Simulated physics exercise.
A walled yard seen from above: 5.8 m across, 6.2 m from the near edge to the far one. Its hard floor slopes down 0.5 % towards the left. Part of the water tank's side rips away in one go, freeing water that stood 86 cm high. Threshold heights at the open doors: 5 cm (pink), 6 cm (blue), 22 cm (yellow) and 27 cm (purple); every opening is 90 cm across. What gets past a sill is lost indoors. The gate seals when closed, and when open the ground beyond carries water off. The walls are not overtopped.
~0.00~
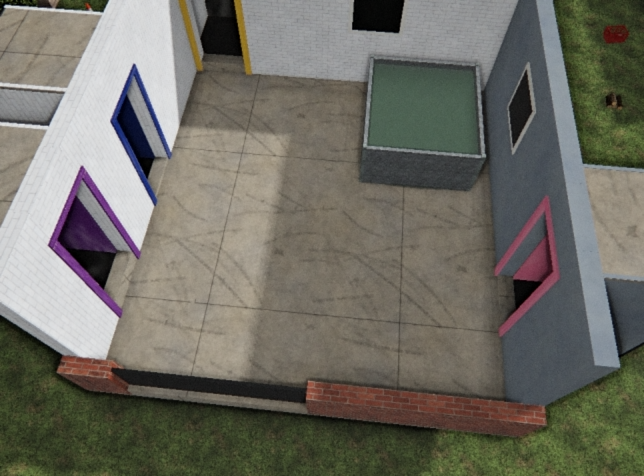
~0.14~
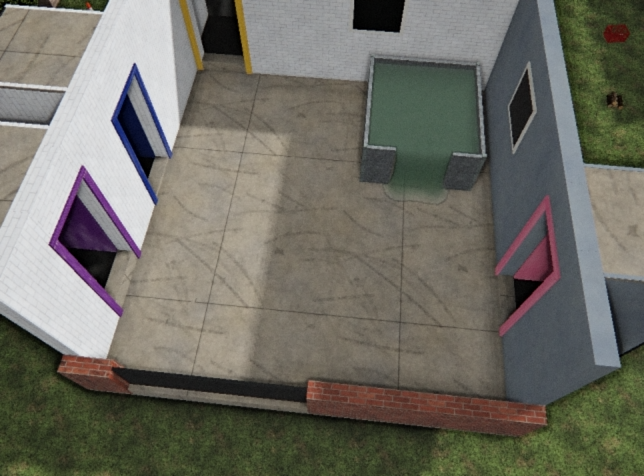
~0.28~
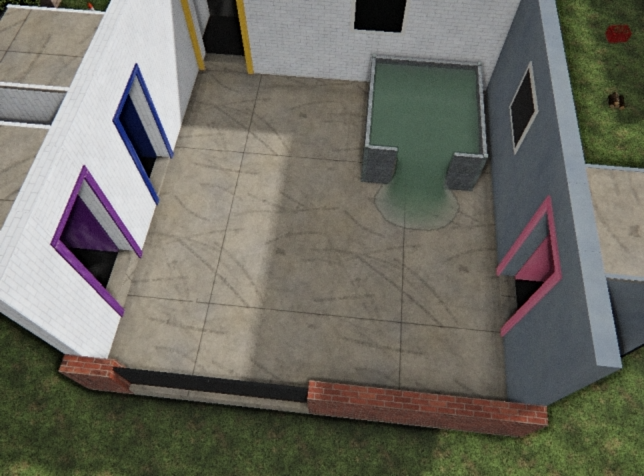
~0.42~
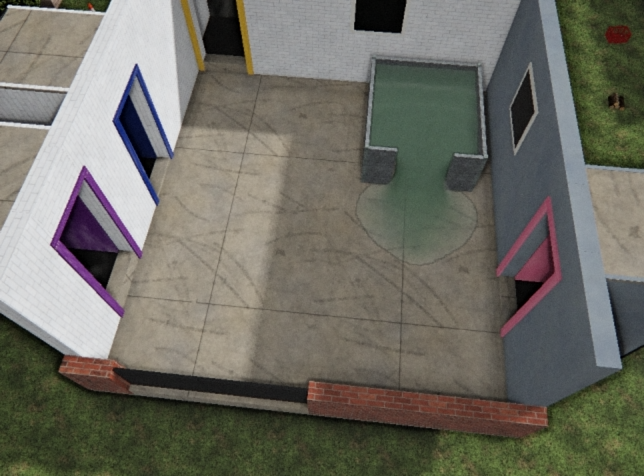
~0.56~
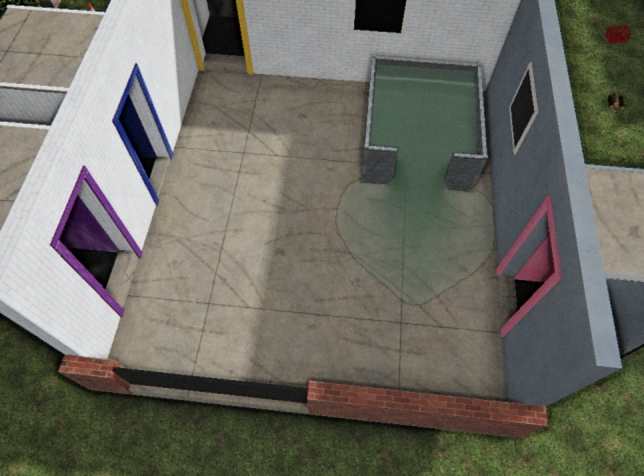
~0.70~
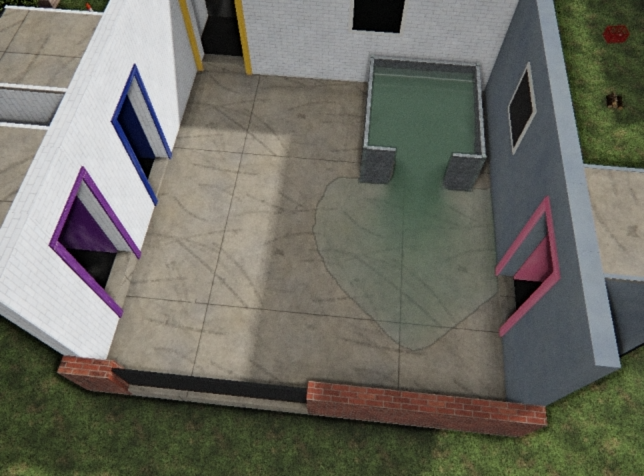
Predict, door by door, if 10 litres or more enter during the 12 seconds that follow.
The water let in: At the pink door it exceeds the limit; at the blue door it passes the limit; at the yellow door it stays under the limit; at the purple door it does not reach the limit.
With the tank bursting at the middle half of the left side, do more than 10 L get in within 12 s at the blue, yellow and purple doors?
Against that limit: Blue past it, yellow past it, purple below.
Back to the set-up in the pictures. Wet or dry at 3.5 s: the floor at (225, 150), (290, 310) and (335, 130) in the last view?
In turn: Dry, under water, dry.
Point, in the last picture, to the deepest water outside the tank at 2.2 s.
At about (502, 413).
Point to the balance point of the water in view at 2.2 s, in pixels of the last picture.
At about (404, 211).
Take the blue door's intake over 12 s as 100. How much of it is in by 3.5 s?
About 0 per cent.
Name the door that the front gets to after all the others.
The yellow one.
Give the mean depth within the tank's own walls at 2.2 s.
Some 46 cm.
After 1.4 s water covers 40 % of the floor and is deepest (48 cm) near (502, 413); pink door 16 cm at the sill, 10 L in, blue door not reached, yellow door not reached, purple door not reached.
After 2.2 s water covers 50 % of the floor and is deepest (45 cm) near (502, 413); pink door 13 cm at the sill, 48 L in, blue door not reached, yellow door not reached, purple door not reached.
After 3.5 s water covers 50 % of the floor and is deepest (28 cm) near (104, 371); pink door 14 cm at the sill, 82 L in, blue door not reached, yellow door not reached, purple door 15 cm at the sill, 0 L in.
After 7.0 s water covers 85 % of the floor and is deepest (20 cm) near (104, 371); pink door 12 cm at the sill, 200 L in, blue door 9 cm at the sill, 8 L in, yellow door 16 cm at the sill, 0 L in, purple door 16 cm at the sill, 0 L in.
After 12.0 s water covers 100 % of the floor and is deepest (16 cm) near (258, 78); pink door 6 cm at the sill, 243 L in, blue door 7 cm at the sill, 20 L in, yellow door 13 cm at the sill, 0 L in, purple door 10 cm at the sill, 0 L in.
